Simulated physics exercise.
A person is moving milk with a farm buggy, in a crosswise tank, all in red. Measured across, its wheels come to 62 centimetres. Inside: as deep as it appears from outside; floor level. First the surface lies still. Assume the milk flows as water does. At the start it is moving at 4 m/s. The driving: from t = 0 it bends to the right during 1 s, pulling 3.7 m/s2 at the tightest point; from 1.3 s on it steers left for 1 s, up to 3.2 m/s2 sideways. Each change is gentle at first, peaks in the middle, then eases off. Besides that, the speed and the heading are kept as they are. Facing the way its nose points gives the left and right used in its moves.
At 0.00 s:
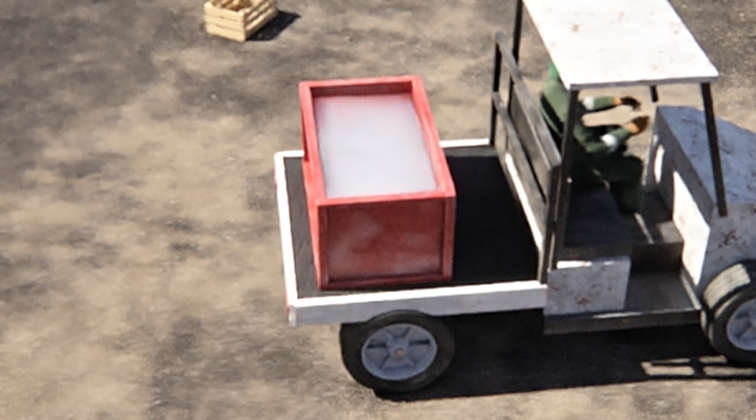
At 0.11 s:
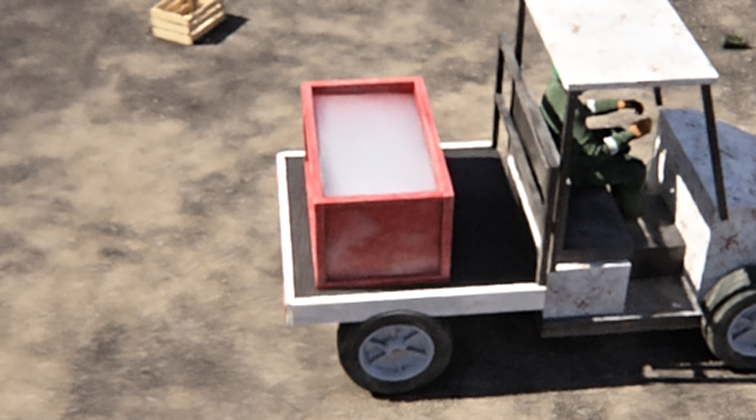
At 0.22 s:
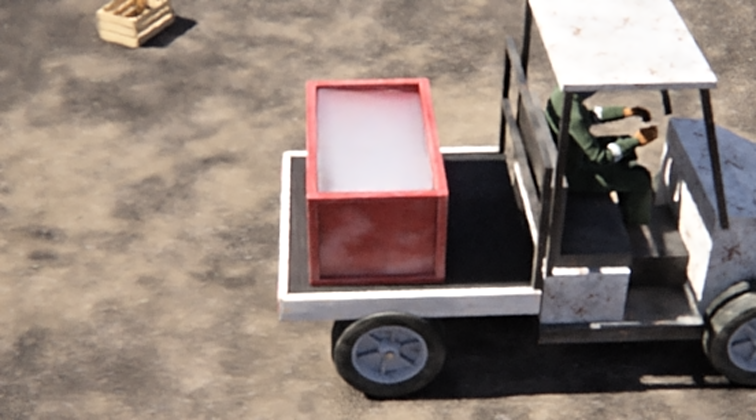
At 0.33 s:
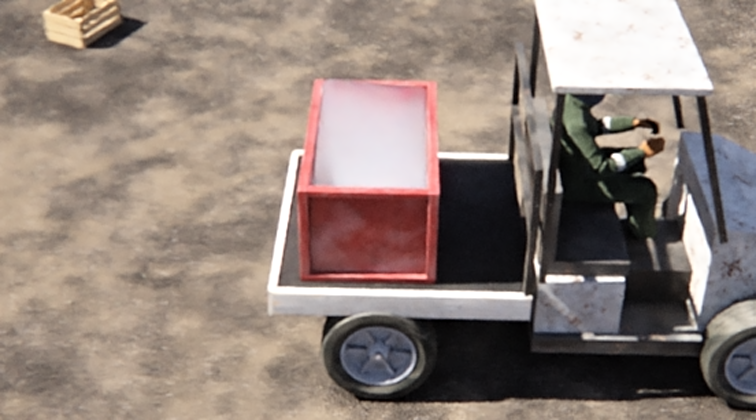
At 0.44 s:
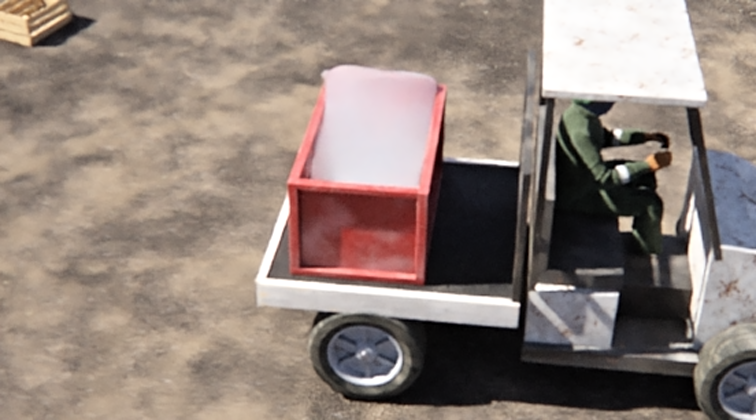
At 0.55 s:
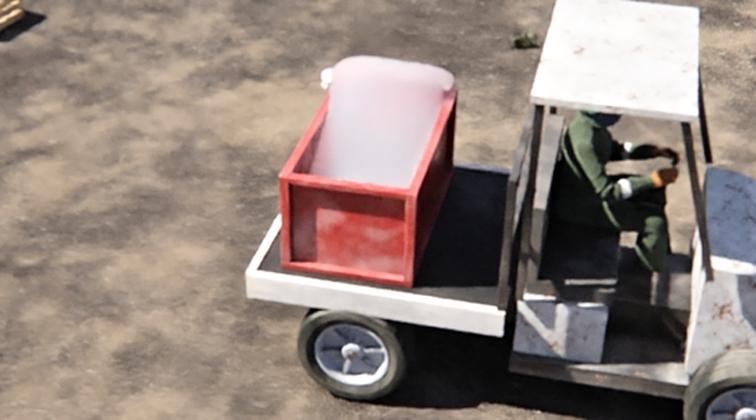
The clip opens on a farm buggy facing right, a driver in green at the wheel and a red tank of milky liquid lying level on its flatbed. As the buggy turns gradually toward the viewer, a wooden crate slips off at upper left and the liquid climbs the tank's far side, bulging above the rim.
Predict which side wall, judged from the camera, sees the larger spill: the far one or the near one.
The larger spill goes over the far wall.
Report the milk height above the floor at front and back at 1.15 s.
I'd say some 38 centimetres in front and some 34 centimetres behind.
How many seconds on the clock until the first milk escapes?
0.8 s.
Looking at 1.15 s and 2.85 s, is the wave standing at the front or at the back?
First at the forward end, then at the rear end.
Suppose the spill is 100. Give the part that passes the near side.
Share: Near 20%.
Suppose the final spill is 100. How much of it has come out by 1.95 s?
Close to 80 in a hundred.
After 1.15 s front 38 cm, middle 36 cm, back 34 cm above the floor; the loss stands at 18 per cent, over the far side, a little elsewhere.
After 1.95 s front 32 cm, middle 32 cm, back 32 cm above the floor; the loss stands at 25 per cent, over the far side, a little elsewhere.
After 2.85 s front 32 cm, middle 35 cm, back 39 cm above the floor; the loss stands at 29 per cent, over the far side and the near side, a little elsewhere.
After 5.28 s the loss stands at 32 per cent, over the far side and the near side, a little elsewhere; the far side has passed 18 per cent and the near side 8.
